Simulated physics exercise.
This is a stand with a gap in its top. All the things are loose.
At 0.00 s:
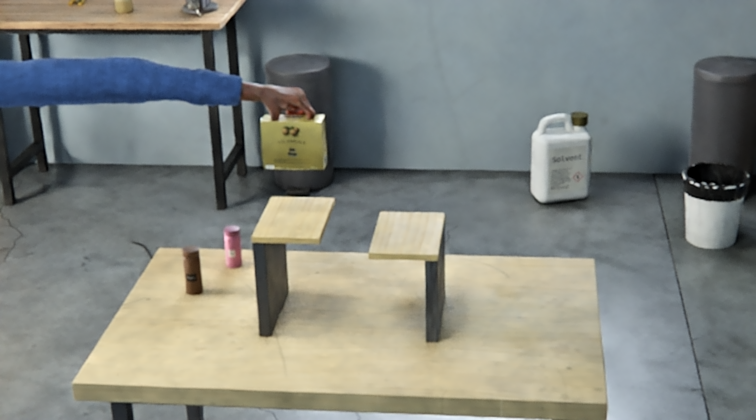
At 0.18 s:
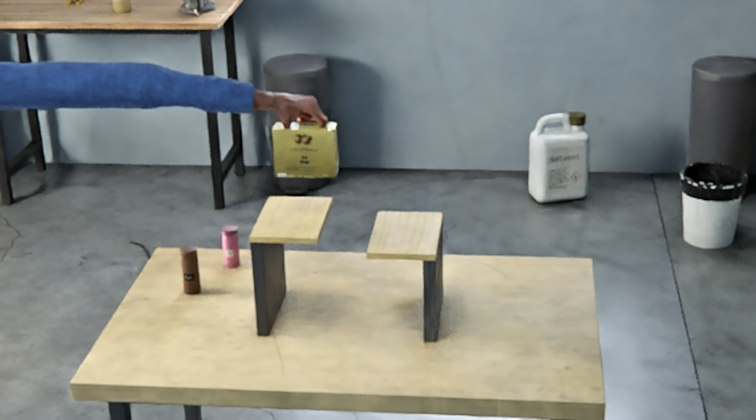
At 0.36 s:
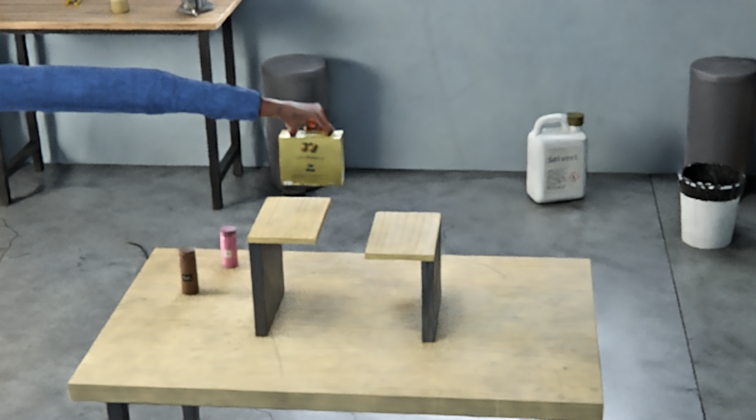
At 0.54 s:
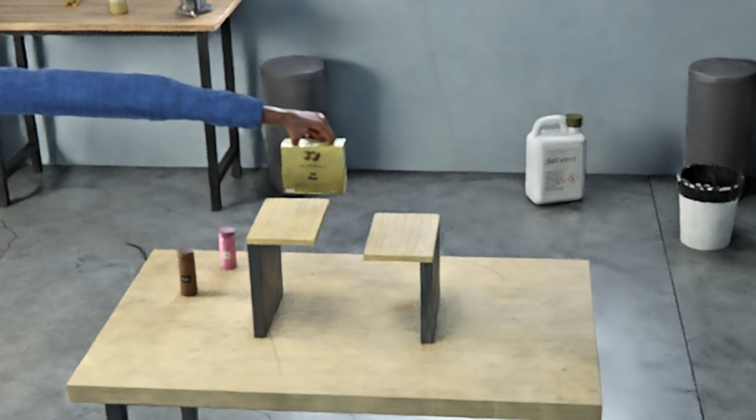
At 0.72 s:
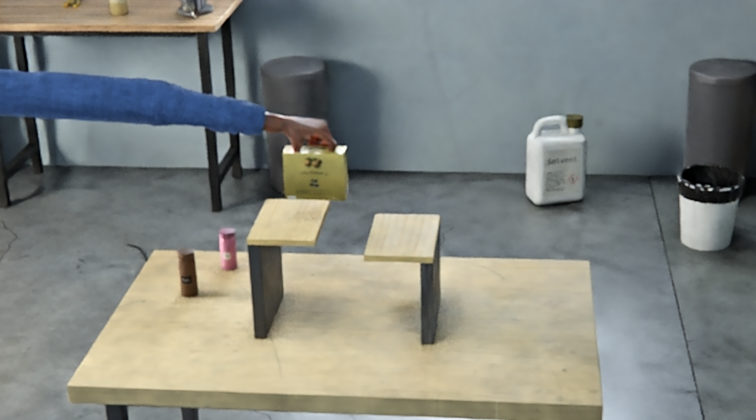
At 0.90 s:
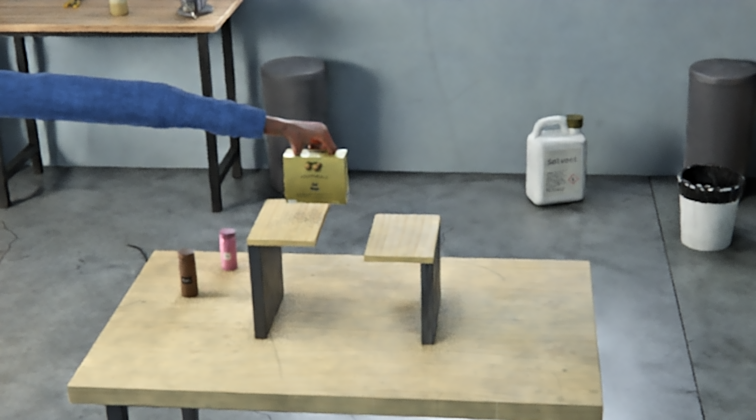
A hand at the end of a blue-sleeved arm carries a yellow packet in a grey-floored workshop, seen from slightly above. On a pale wooden table, two dark uprights with light wooden tops stand apart, with brown and pink shakers at left and a white jug and bins behind. The packet moves right and gradually lower, then stays nearly still above the stand, while the view shifts very slightly.
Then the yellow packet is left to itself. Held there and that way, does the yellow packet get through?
The packet lodges.
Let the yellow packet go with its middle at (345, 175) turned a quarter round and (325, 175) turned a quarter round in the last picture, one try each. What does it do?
In the first case it drops through; in the second case it reaches the table.
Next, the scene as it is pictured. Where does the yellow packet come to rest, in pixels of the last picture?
At about (317, 196).
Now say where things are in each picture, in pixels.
The first frame shows on its way; yellow packet (294, 142); pink shaker (233, 247).
The second frame shows on its way; yellow packet (306, 150); pink shaker (231, 247).
The third frame shows on its way; yellow packet (312, 158); pink shaker (229, 247).
The fourth frame shows on its way; yellow packet (314, 166); pink shaker (228, 248).
The fifth frame shows on its way; yellow packet (316, 173); pink shaker (228, 249).
The sixth frame shows held still over the gap; yellow packet (316, 177); pink shaker (228, 249).
By 1.10 s, yellow packet moved a little near (317, 196).
By 1.30 s, yellow packet resting near (317, 196).
When it is over (1.9 s), moved from the start, yellow packet; the other 2 as before. End places, in pixels of the last picture, yellow packet near (317, 196). The packet stays on top.
